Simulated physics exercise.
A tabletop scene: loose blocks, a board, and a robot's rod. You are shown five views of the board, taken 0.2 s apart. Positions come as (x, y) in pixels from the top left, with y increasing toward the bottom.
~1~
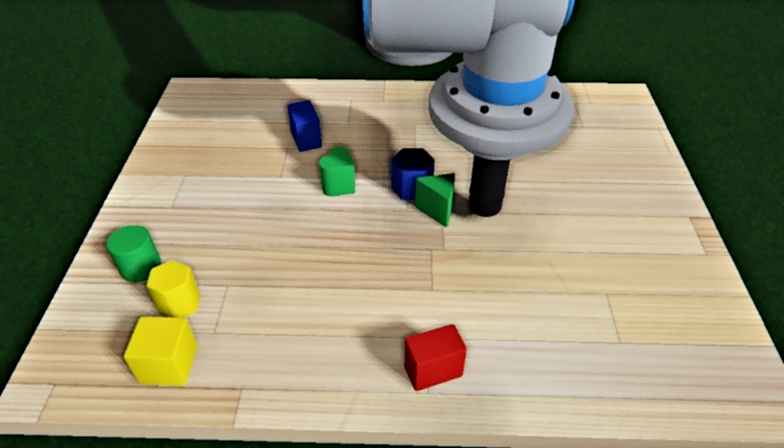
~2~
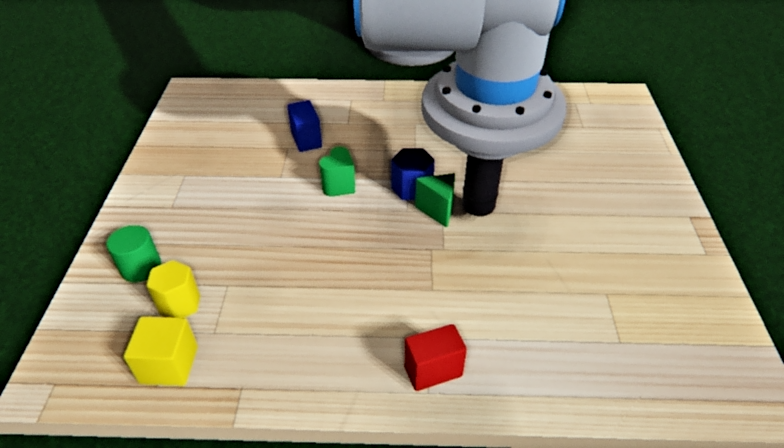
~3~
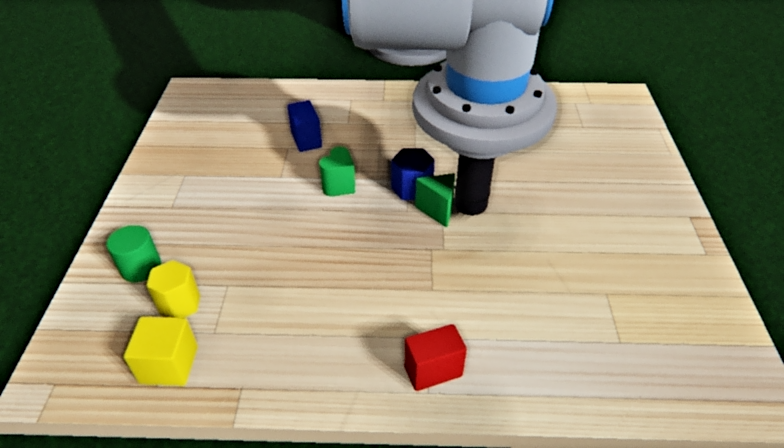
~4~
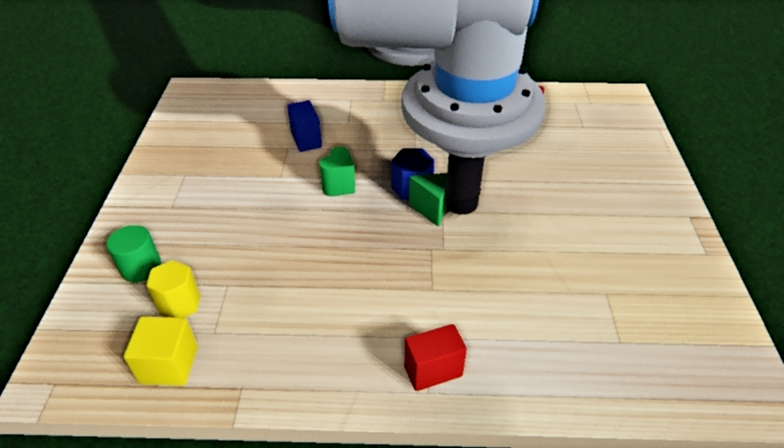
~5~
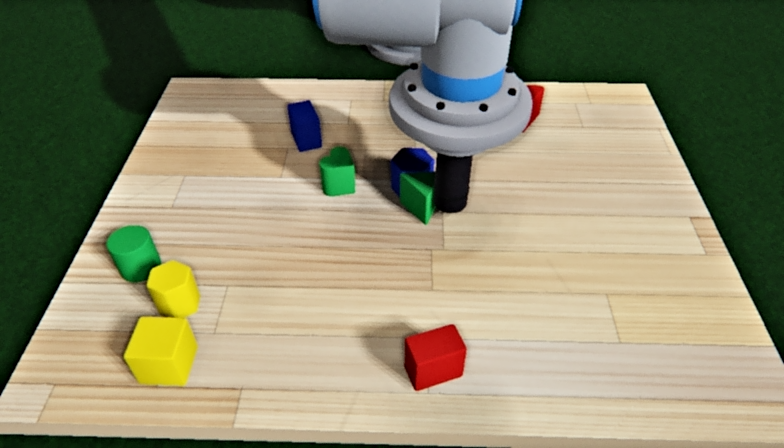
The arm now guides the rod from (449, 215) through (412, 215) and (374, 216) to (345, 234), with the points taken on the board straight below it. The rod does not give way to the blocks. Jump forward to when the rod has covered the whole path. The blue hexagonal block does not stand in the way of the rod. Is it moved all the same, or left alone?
By the last moment, the blue hexagonal block will still be in its place.
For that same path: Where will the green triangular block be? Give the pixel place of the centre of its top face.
Its top middle will sit at (349, 171).
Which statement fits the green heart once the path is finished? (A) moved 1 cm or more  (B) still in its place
A: Moved 1 cm or more.
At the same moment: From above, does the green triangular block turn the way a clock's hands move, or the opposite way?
Looking from above, the answer is clockwise.
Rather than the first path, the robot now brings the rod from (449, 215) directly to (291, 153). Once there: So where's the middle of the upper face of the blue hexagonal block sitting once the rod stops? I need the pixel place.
The middle of its top is at (388, 137).
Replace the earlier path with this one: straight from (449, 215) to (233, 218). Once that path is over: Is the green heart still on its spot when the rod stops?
That would be a no.
On the path given first. One third of the way, rod at (410, 203); green triangular block at (383, 177), turned 20° clockwise.
Two thirds of the way, rod at (373, 204); green heart at (328, 154); green triangular block at (351, 171), turned 55° clockwise.
At the end, rod at (344, 222); green heart at (328, 154); blue hexagonal block not moved; green triangular block at (349, 171), turned 60° clockwise.
